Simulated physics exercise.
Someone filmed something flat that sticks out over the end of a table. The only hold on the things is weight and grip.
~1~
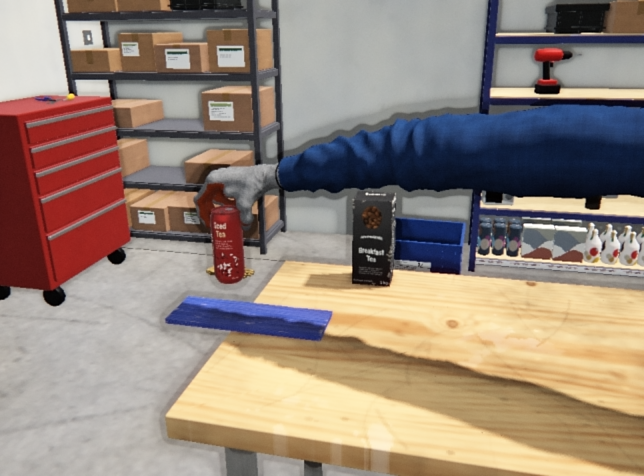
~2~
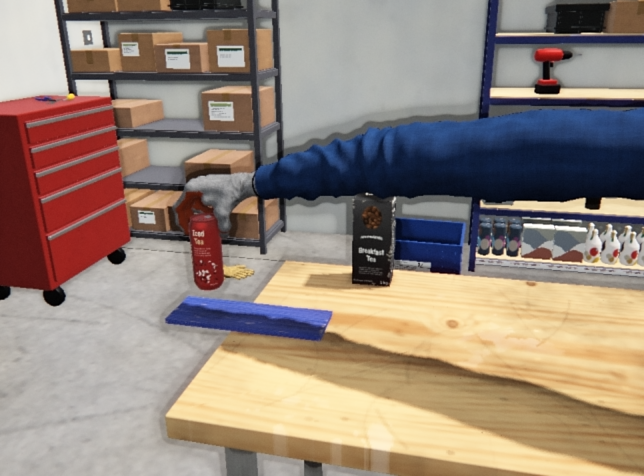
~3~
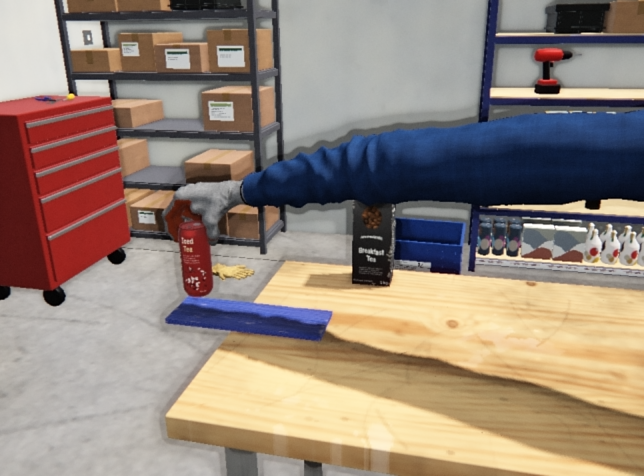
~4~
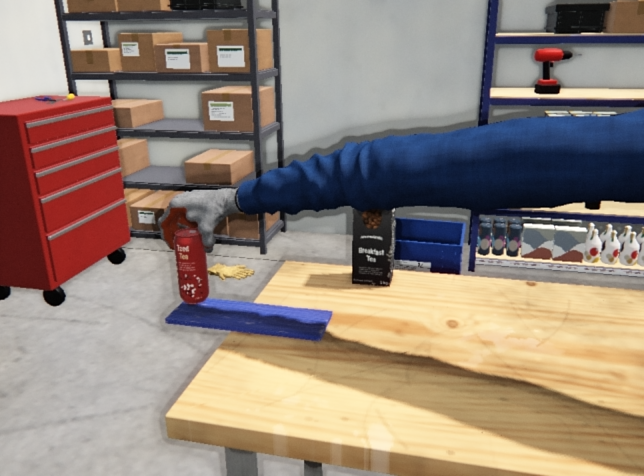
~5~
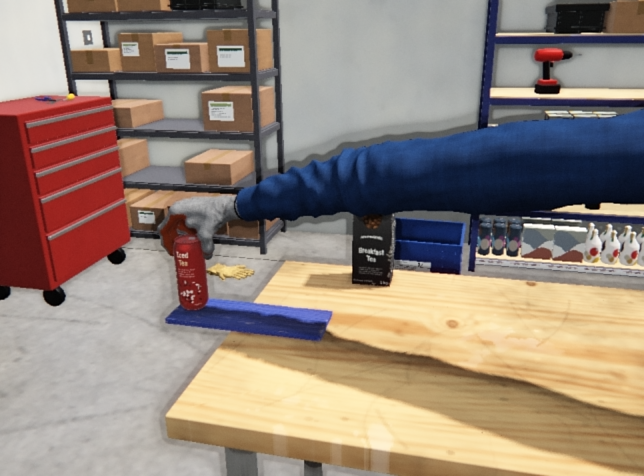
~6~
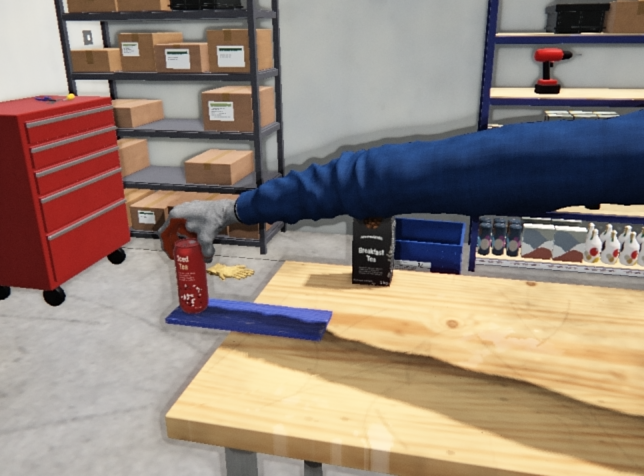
In a workshop with shelves and a red tool chest, a blue plank sticks out past the left end of a wooden table, near a black carton. A gloved hand on a blue-sleeved arm carries a red can leftward, then lowers it onto the plank's outer end and keeps hold of it.
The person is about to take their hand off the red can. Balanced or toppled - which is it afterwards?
Toppled.
Then, 0.40 s later than the last frame, red can now down on the floor or falling; blue board tilted by 63°.
Then, 0.60 s later than the last frame, blue board now down on the floor or falling.
Then, 0.70 s later than the last frame, things are still on the move.
Then, 0.80 s later than the last frame, as before.
When it is over, down on the floor or falling, red can and blue board; black carton as before. The board comes down.
